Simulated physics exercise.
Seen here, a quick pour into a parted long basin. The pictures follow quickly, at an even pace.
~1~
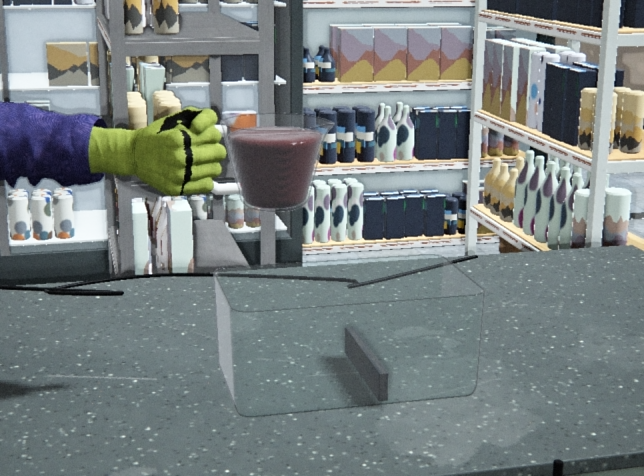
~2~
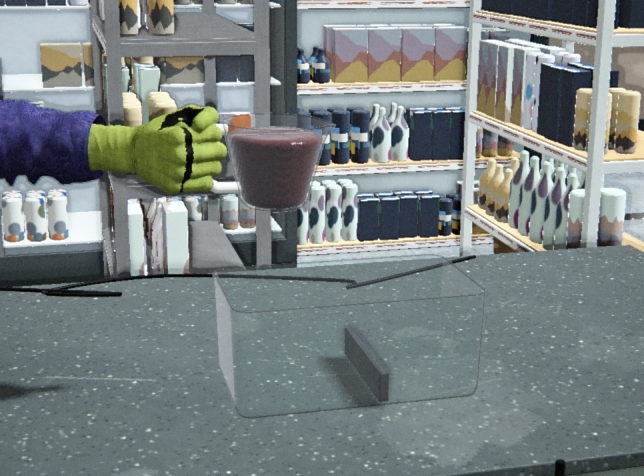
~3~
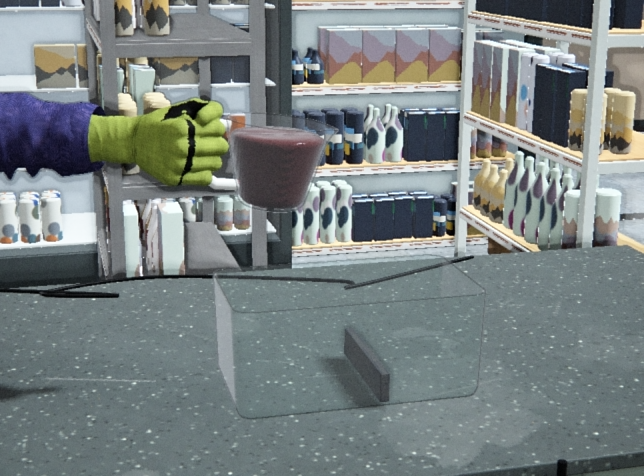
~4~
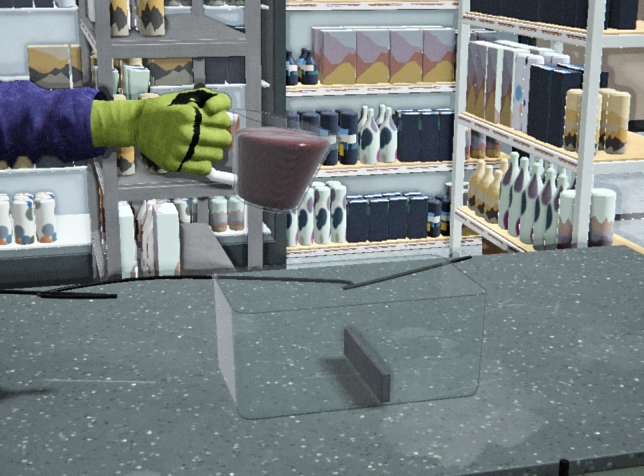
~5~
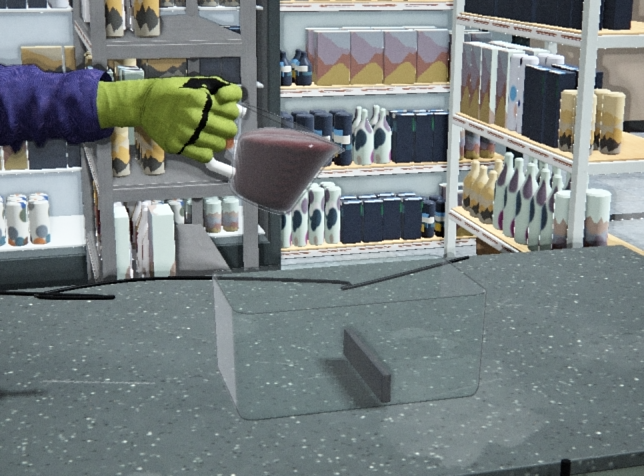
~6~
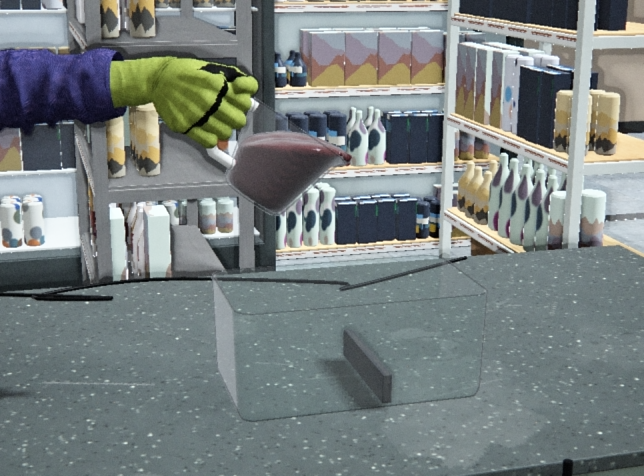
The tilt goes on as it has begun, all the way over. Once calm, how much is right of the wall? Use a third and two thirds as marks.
The share right of the wall is between a third and two thirds.
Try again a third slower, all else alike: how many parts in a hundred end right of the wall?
Close to 70 per cent.
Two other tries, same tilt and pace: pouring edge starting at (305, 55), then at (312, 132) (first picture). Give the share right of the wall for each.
In turn 35 and 30 in a hundred.
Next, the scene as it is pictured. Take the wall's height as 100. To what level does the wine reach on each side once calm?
Some 20 per cent left and 40 right.
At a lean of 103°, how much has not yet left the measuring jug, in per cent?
Roughly 25 in a hundred.
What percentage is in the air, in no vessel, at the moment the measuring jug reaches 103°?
Near 35 %.
A moment on, the measuring jug is tipped right over and 27 per cent is still to pour, 4 is left of the wall and 37 right of it.
Next, the measuring jug is tipped right over and 1 per cent is still to pour, 38 is left of the wall and 56 right of it.
Then the measuring jug is tipped right over and 0 per cent is still to pour, 44 is left of the wall and 53 right of it.
Later the measuring jug is tipped right over and 0 per cent is still to pour, 45 is left of the wall and 53 right of it.
Finally, 45 per cent lies left of the wall, 53 right of it and 2 outside.
